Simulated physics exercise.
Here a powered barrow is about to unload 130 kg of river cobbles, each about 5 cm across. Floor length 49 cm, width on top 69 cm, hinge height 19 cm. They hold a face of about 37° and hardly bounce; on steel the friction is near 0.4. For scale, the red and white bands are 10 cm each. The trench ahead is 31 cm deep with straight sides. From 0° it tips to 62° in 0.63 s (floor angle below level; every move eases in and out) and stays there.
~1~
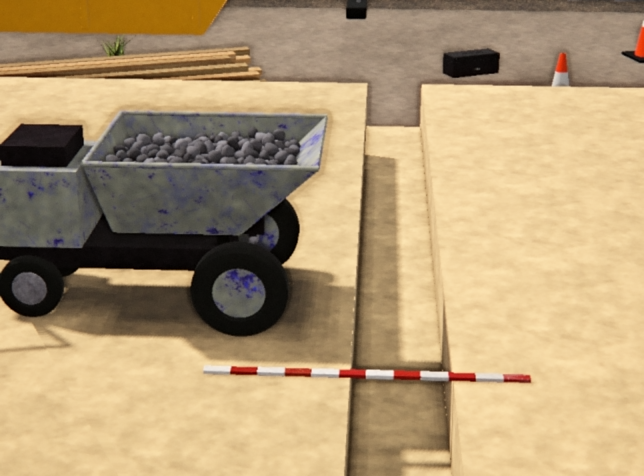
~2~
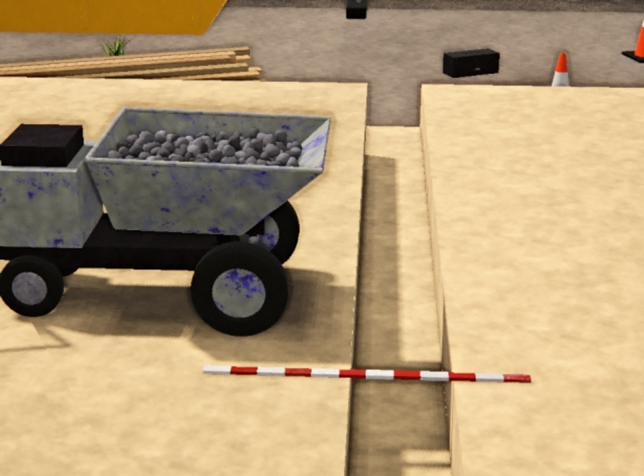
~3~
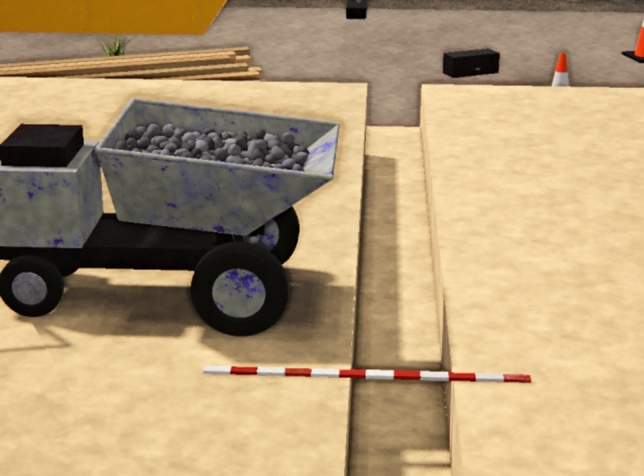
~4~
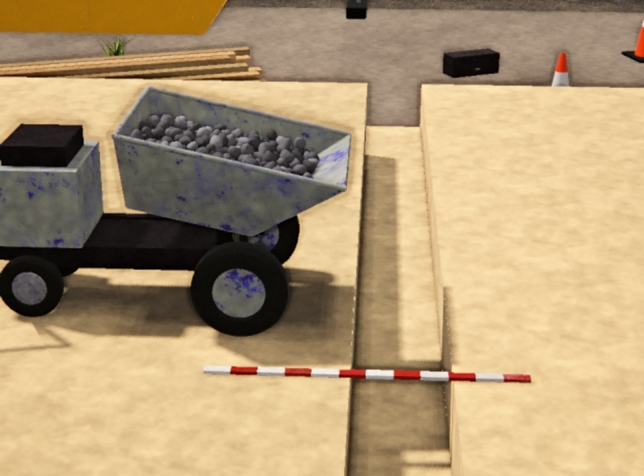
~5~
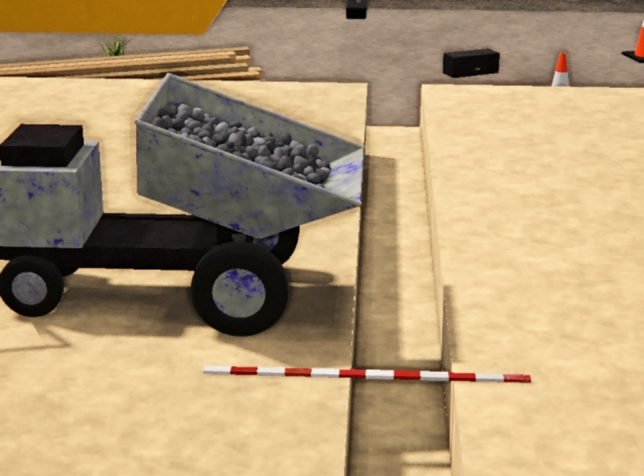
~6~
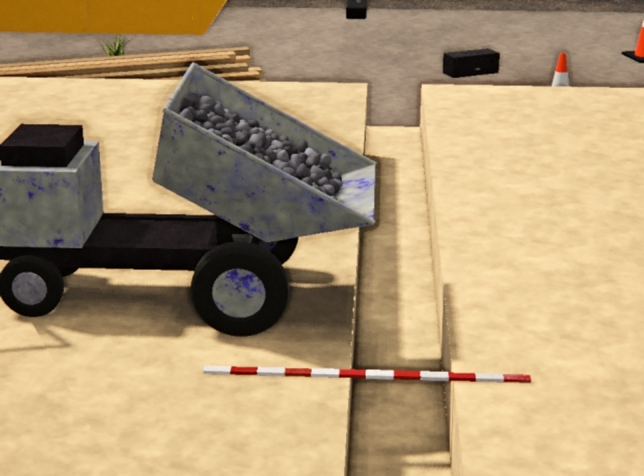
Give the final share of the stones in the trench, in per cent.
Some 64 per cent of it.
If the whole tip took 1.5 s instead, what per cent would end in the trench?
In that case some 80 per cent.
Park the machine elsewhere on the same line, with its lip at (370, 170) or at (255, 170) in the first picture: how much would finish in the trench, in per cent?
Near 25 per cent from the first place, 100 from the second.
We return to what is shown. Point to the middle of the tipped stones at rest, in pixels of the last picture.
Their middle is at about (430, 346).
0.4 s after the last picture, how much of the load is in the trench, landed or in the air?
About 15 per cent by then.
Then, 0.2 s after the last picture the floor is at 52°, 100 % in the tray; the foremost stones are at (369, 245).
Then, 0.4 s after the last picture the floor is at 62°, 87 % in the tray, 13 % in the trench, 1 % past the trench; the foremost stones are at (450, 284).
Then, 0.8 s after the last picture the floor is at 62°, 32 % in the tray, 33 % in the trench, 35 % past the trench; the foremost stones are at (609, 326).
Then, 2.7 s after the last picture the floor is at 62°, 0 % in the tray, 64 % in the trench, 36 % past the trench; the foremost stones are past the picture's edge.
